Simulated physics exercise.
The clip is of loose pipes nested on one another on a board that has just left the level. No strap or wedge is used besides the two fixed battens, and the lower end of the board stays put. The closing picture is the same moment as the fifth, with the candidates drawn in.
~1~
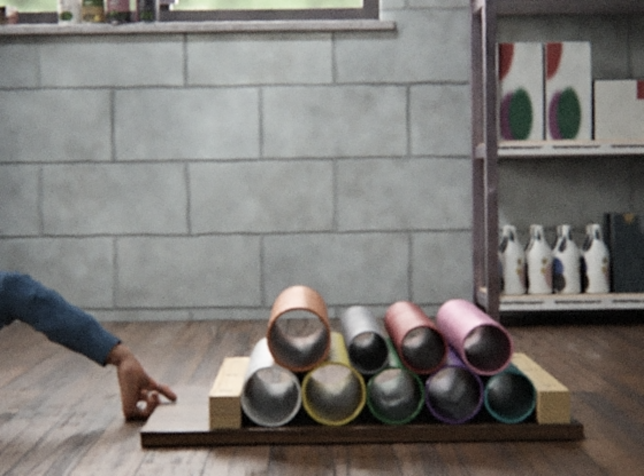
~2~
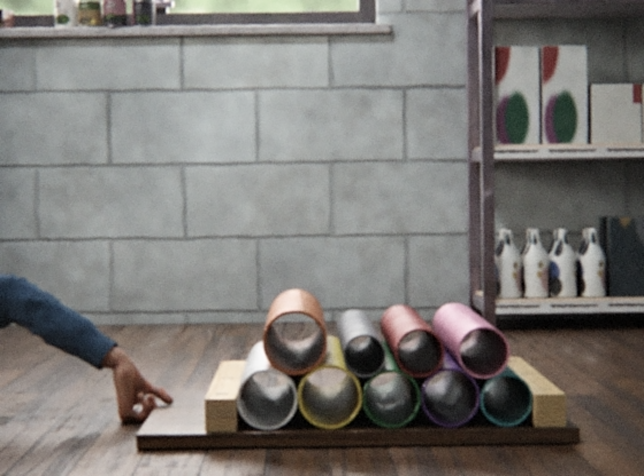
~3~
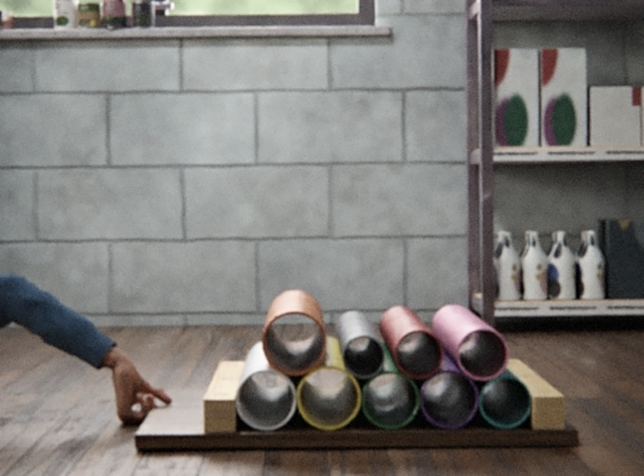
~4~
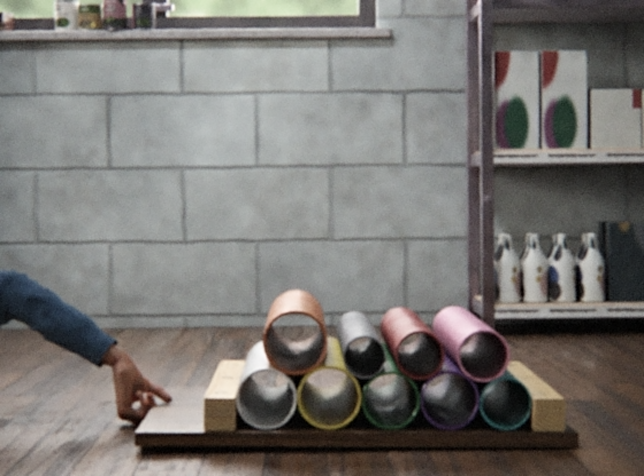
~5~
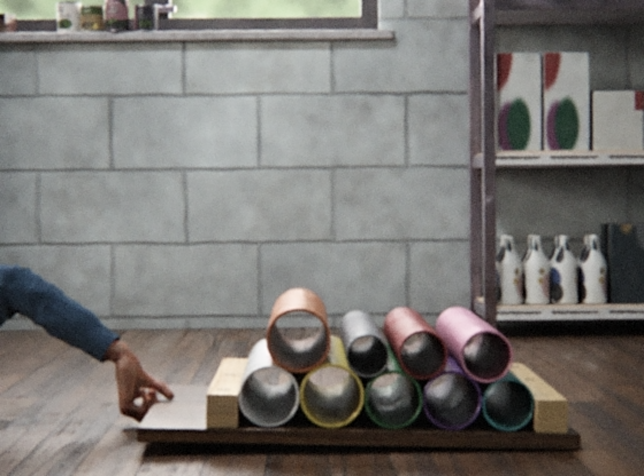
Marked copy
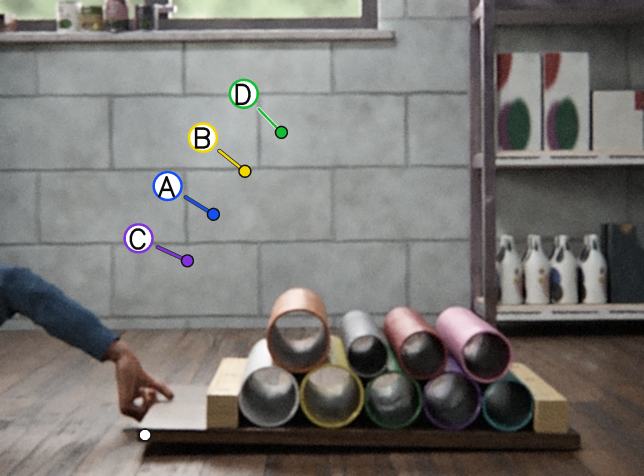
Colorful pipes sat stacked in two rows between wooden blocks on a dark board, barely shifting, while a hand in a blue sleeve stayed at the board's left end, hardly moving at all.
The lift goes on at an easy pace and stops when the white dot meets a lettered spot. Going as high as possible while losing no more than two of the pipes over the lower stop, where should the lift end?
Stop at C.
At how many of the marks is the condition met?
One of the four.
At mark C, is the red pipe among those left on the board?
The red pipe: Yes.
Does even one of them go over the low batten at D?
Yes.
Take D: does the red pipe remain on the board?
No, with D.
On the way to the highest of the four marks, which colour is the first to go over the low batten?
The pink one.
On the marked copy, A at (213, 214); B at (245, 171); C at (187, 261); D at (281, 132); the white dot at (145, 435).
With C. Early on, board at 16°.
Further on, board at 25°.
At the end, board at 25°, one over the low batten (pink).
As for the rest, A four over the low batten (grey, pink, red, orange); B four over the low batten (grey, pink, red, orange); D four over the low batten (grey, pink, red, orange).
